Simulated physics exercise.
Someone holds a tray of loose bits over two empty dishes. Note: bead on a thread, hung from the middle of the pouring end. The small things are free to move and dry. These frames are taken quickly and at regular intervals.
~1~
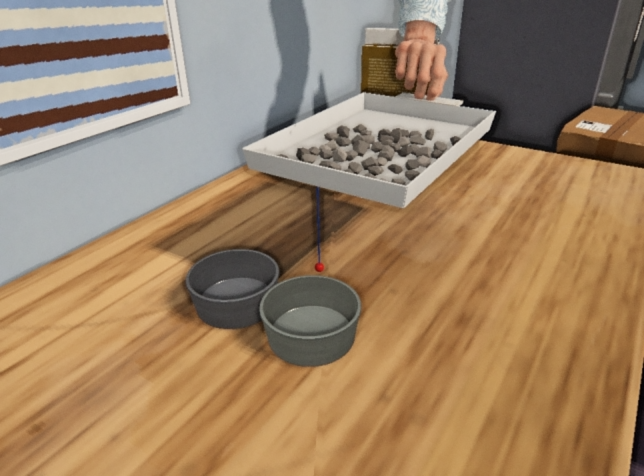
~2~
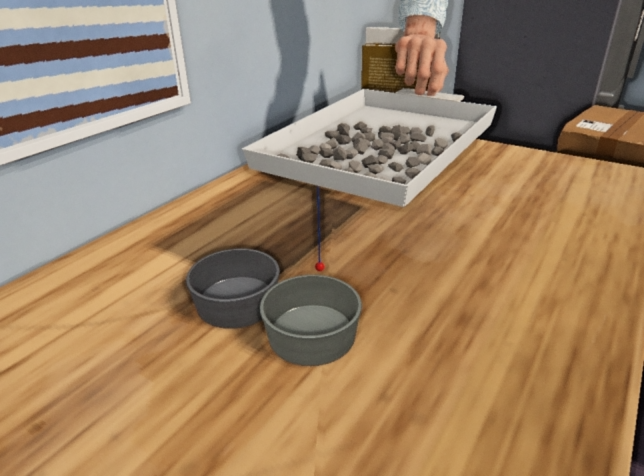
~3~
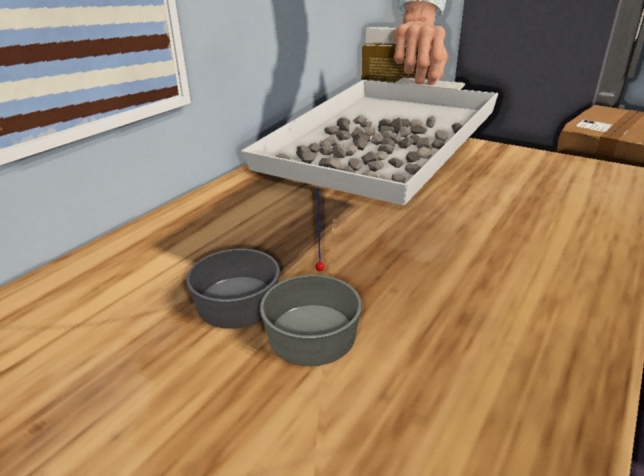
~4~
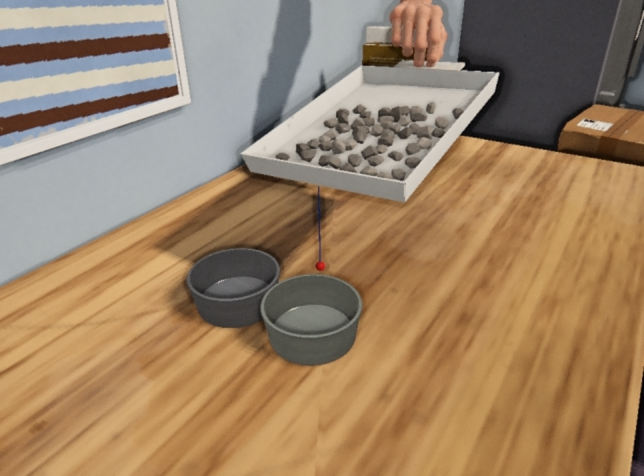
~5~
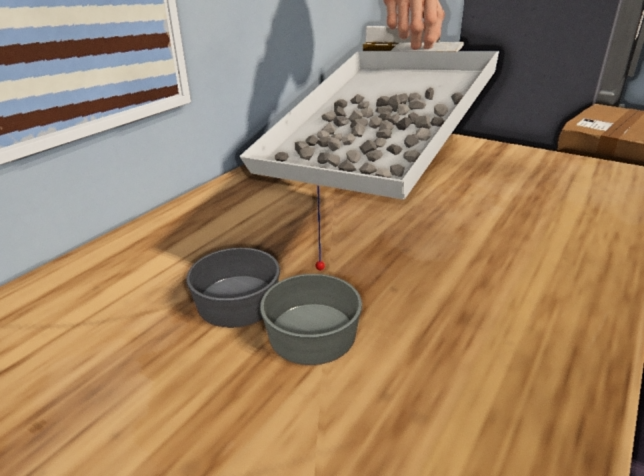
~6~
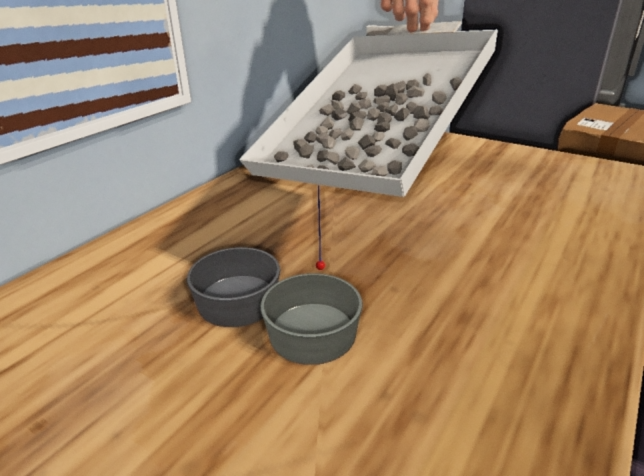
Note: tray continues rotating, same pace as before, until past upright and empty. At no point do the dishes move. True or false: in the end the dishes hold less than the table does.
False.
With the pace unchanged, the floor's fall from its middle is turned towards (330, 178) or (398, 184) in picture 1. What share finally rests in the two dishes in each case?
In order: About 70, then 10 percent.
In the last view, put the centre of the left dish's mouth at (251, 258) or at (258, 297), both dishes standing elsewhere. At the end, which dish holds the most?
In turn: The left-side dish; the left-side dish.
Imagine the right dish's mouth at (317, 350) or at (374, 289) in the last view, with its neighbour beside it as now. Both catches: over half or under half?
At the first place less than half, at the second under half.
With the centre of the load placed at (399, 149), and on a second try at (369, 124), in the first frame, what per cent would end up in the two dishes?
Near 90 % and 90 %.
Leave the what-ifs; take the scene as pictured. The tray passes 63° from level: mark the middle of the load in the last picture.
I'd put it at about (300, 156).
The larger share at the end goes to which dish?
The one at left wins.
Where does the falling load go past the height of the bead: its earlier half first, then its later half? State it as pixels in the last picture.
Starting near (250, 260), moving on to near (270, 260).
Shortly afterwards, tray tipped steeply; all but a few on the tray; only a few in the air.
Next, tray tipped right over; near half on the tray; a little in the right dish; near a third in the left dish; a little in the air.
Some moments later, tray tipped past a quarter turn; near a quarter in the right dish; near two thirds in the left dish; a little outside both.
In the end, tray tipped past a quarter turn; near a quarter in the right dish; near two thirds in the left dish; a little outside both.
